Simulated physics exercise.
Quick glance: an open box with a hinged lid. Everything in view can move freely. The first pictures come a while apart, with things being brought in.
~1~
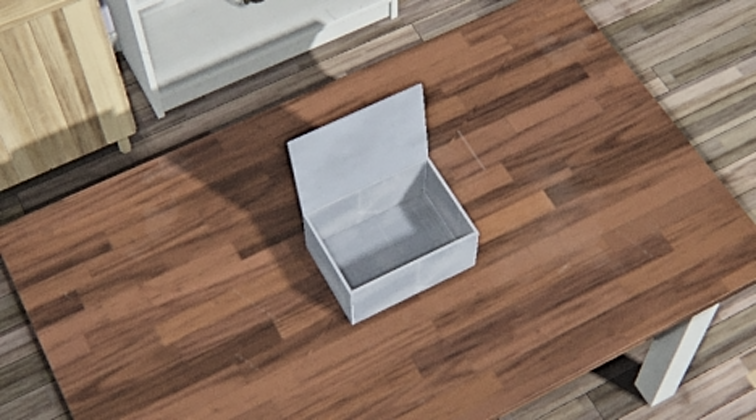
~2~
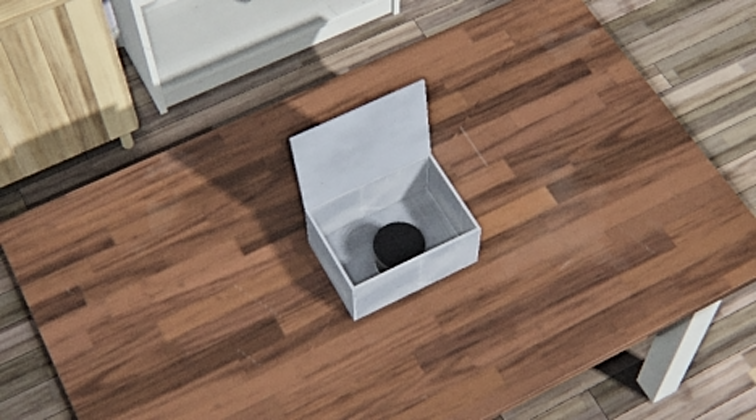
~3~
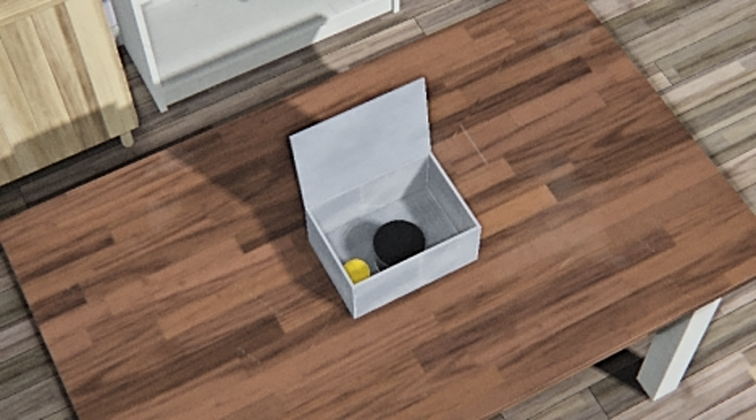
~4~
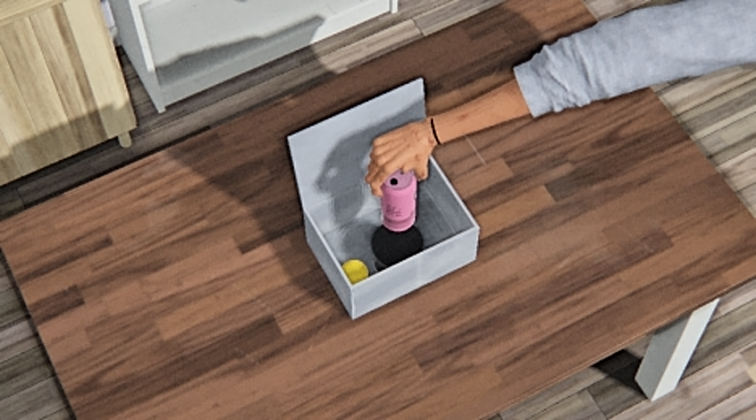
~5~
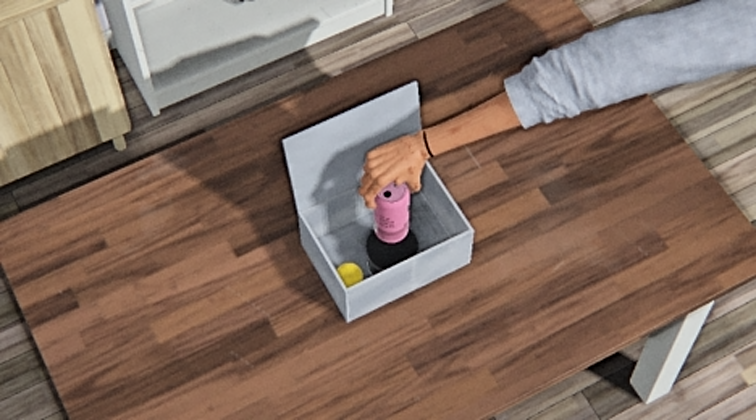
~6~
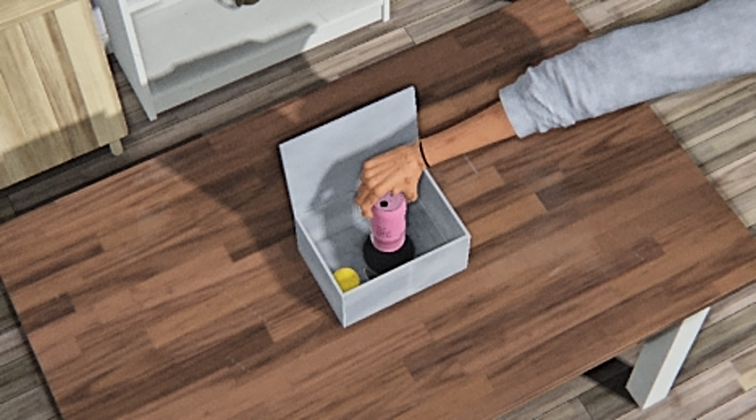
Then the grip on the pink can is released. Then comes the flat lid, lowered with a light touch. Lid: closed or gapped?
Gapped.
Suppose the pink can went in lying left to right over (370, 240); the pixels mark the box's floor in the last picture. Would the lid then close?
Well, in that case it fits down fine.
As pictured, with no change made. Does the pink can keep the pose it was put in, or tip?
The pink can stays as it was set.
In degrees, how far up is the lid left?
Measured angle - around 55°.
Then, 1.10 s after the last picture, lid starting down.
Then, 1.40 s after the last picture, lid 75° above the rim.
Then, 1.60 s after the last picture, lid 57° above the rim.
Then, 3.80 s after the last picture, lid 55° above the rim.
At rest, lid 55° above the rim; all 3 in place. Seen from the same camera at the end, pink can near (388, 221).
